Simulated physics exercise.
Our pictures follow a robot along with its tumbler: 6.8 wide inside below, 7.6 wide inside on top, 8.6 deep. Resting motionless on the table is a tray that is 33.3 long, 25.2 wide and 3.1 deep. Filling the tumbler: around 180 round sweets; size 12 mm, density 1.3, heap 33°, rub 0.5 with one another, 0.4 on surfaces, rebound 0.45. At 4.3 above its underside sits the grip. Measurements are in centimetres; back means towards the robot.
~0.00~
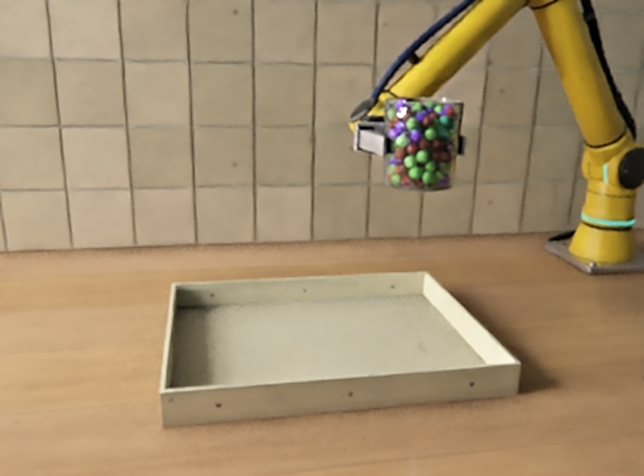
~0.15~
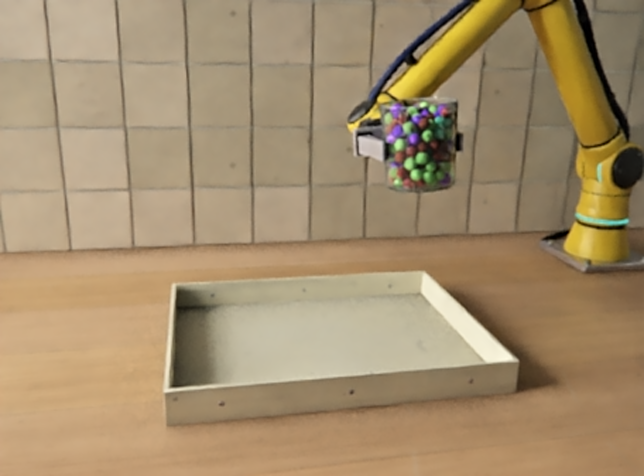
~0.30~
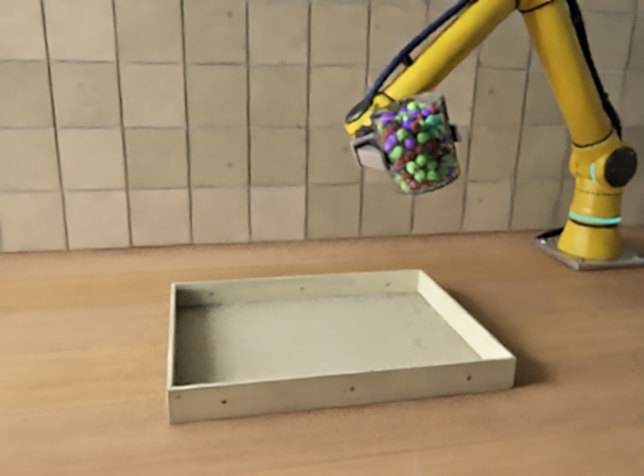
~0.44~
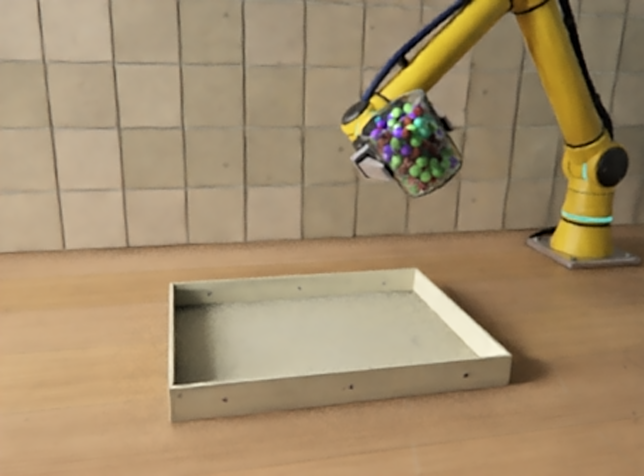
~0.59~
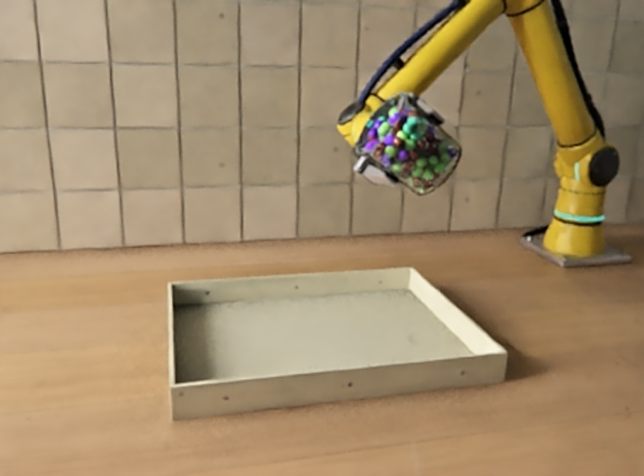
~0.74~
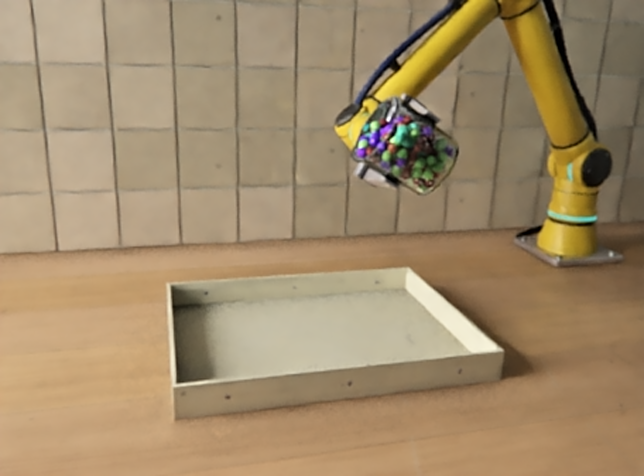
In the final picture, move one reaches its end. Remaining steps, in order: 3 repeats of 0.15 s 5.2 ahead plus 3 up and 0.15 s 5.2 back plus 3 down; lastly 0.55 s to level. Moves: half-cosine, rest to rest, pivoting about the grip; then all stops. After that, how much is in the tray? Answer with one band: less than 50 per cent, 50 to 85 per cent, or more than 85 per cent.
50 to 85 per cent.
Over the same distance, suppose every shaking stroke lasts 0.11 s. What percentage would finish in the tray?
90 %.
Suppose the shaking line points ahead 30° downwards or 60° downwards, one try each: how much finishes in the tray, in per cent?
I'd say close to 20 percent for the first and close to 5 percent for the second.
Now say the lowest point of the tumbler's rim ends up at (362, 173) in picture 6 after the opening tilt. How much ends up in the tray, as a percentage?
Close to 95 in a hundred.
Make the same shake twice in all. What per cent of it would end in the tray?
55 per cent or so.
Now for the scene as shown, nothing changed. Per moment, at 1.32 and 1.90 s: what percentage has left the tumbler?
55, then 65.
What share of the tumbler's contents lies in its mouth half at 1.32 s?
60 %.
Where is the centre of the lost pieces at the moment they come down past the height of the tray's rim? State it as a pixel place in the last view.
Look at roughly (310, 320) in the last picture.
After 1.32 s, tilted 59° forward, highest piece 25 above the table; 83 in the tumbler, 65 in the tray, 1 on the table or floor, 28 in flight or on a rim.
After 1.90 s, tilted 32° forward, highest piece 25 above the table; 111 in the tray, 63 in the tumbler, 1 on the table or floor, 2 in flight or on a rim.
After 2.39 s, level, highest piece 25 above the table; 112 in the tray, 63 in the tumbler, 2 on the table or floor.
After 3.44 s, level, highest piece 25 above the table; 112 in the tray, 63 in the tumbler, 2 on the table or floor.
At rest, 112 in the tray, 63 in the tumbler, 2 on the table or floor. That is 63 % in the tray.
